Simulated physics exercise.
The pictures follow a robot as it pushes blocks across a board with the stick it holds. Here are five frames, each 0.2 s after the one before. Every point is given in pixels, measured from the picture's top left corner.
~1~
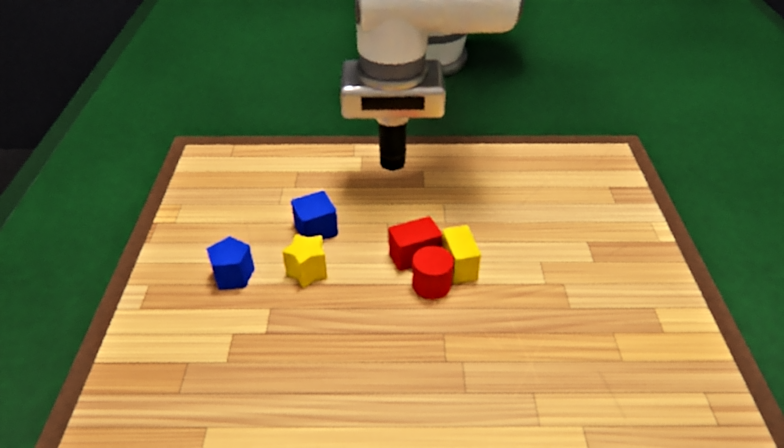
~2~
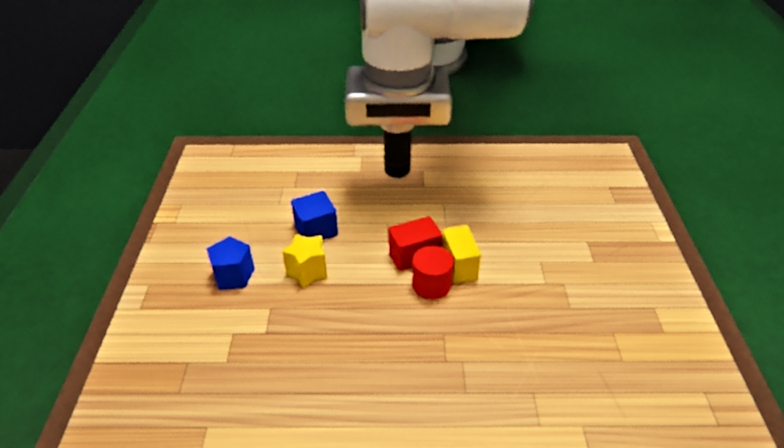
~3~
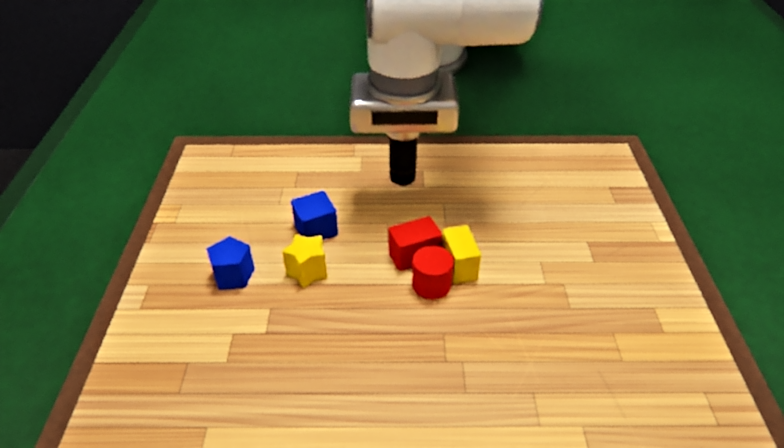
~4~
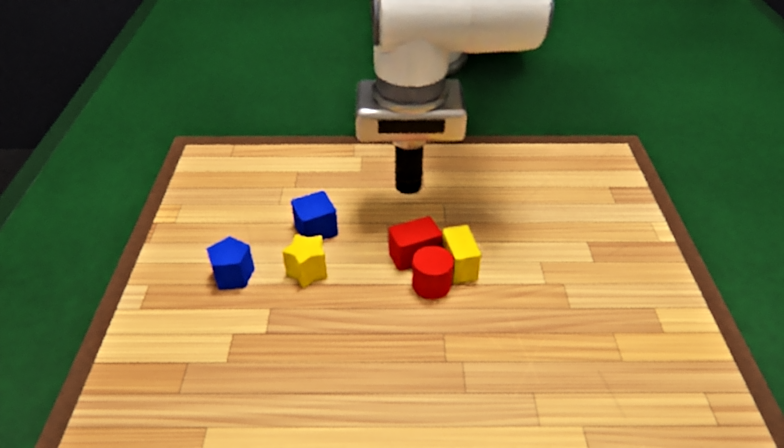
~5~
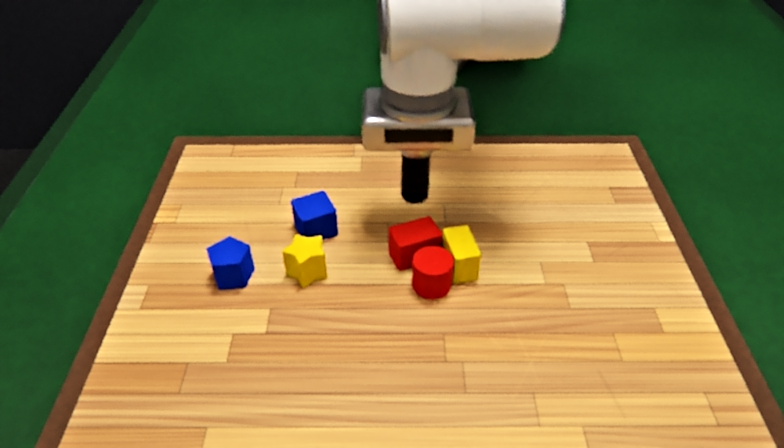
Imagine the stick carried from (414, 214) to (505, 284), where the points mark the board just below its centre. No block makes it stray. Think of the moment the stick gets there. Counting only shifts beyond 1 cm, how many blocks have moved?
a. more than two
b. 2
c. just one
Choice c: Just one.
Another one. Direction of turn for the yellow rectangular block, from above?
From above, it looks like the yellow rectangular block goes clockwise.
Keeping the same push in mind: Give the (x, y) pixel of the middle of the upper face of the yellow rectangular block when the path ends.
My estimate: (482, 278).
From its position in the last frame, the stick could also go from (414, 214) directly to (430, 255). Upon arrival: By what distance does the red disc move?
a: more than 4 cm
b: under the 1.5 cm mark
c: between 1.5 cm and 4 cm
Choice c: Between 1.5 cm and 4 cm.
The first path, step by step. One third of the way, stick at (443, 218); nothing pushed yet.
Two thirds of the way, stick at (475, 241); yellow rectangular block at (476, 262), turned 30° clockwise.
At the end, stick at (509, 266); red rectangular block not moved; yellow rectangular block at (482, 278), turned 60° clockwise.
